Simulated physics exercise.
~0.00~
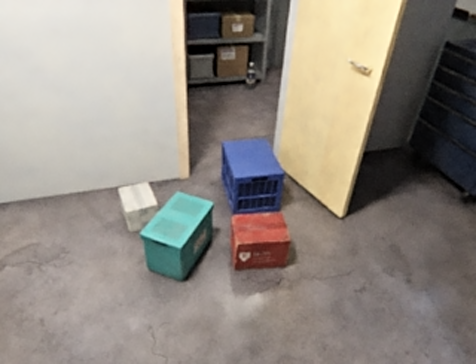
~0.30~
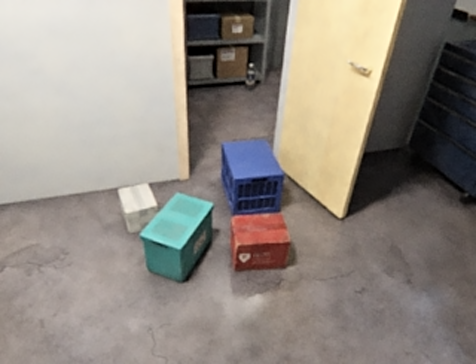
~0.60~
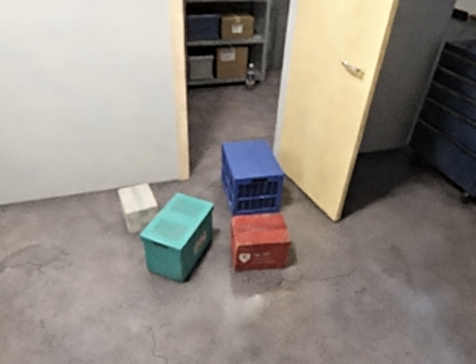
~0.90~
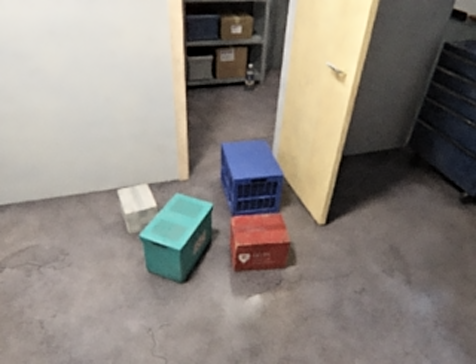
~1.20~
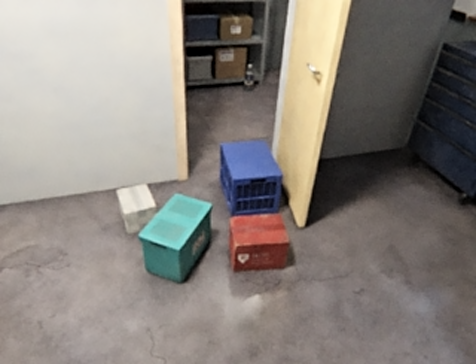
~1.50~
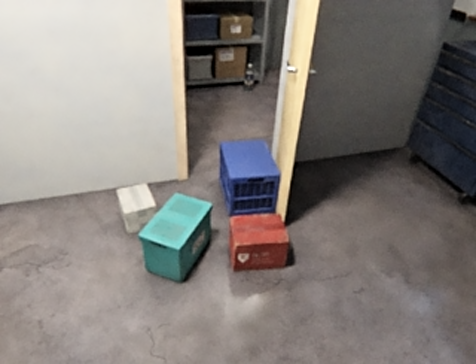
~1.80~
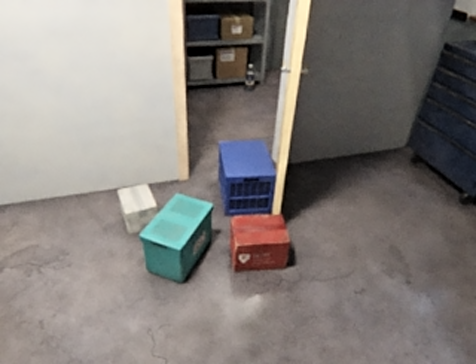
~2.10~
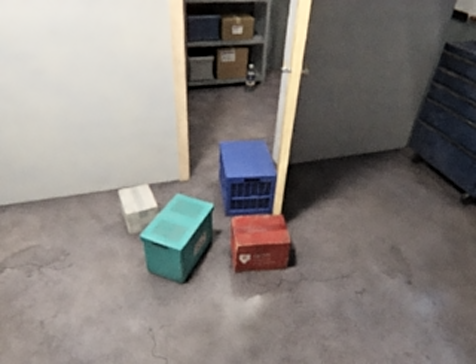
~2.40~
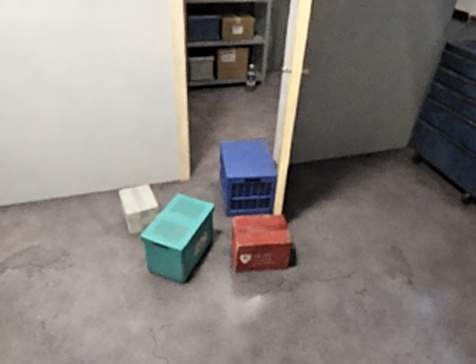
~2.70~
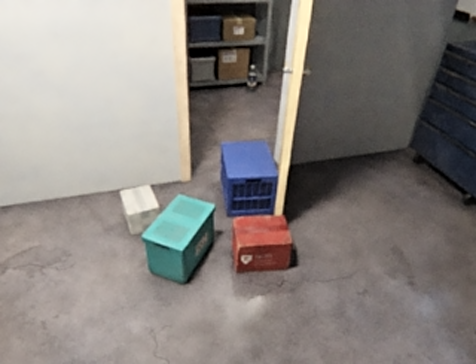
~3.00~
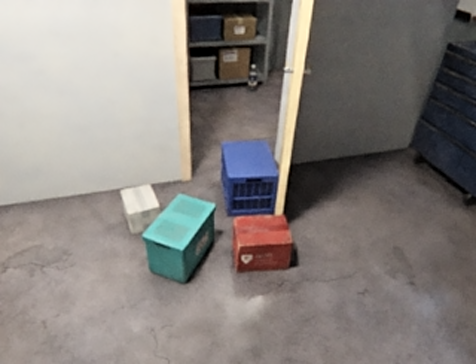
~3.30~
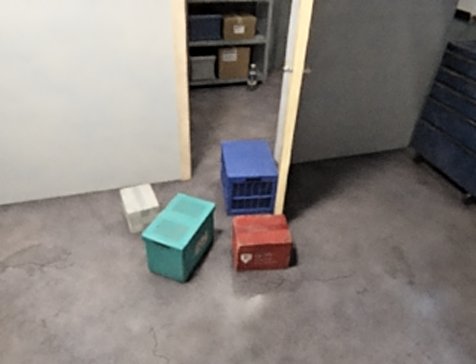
A pale yellow door swung slowly toward closing until its edge met the blue crate on the floor, where it stopped, still well open. The crate and the turquoise tote, white box and red box nearby all stayed where they were.
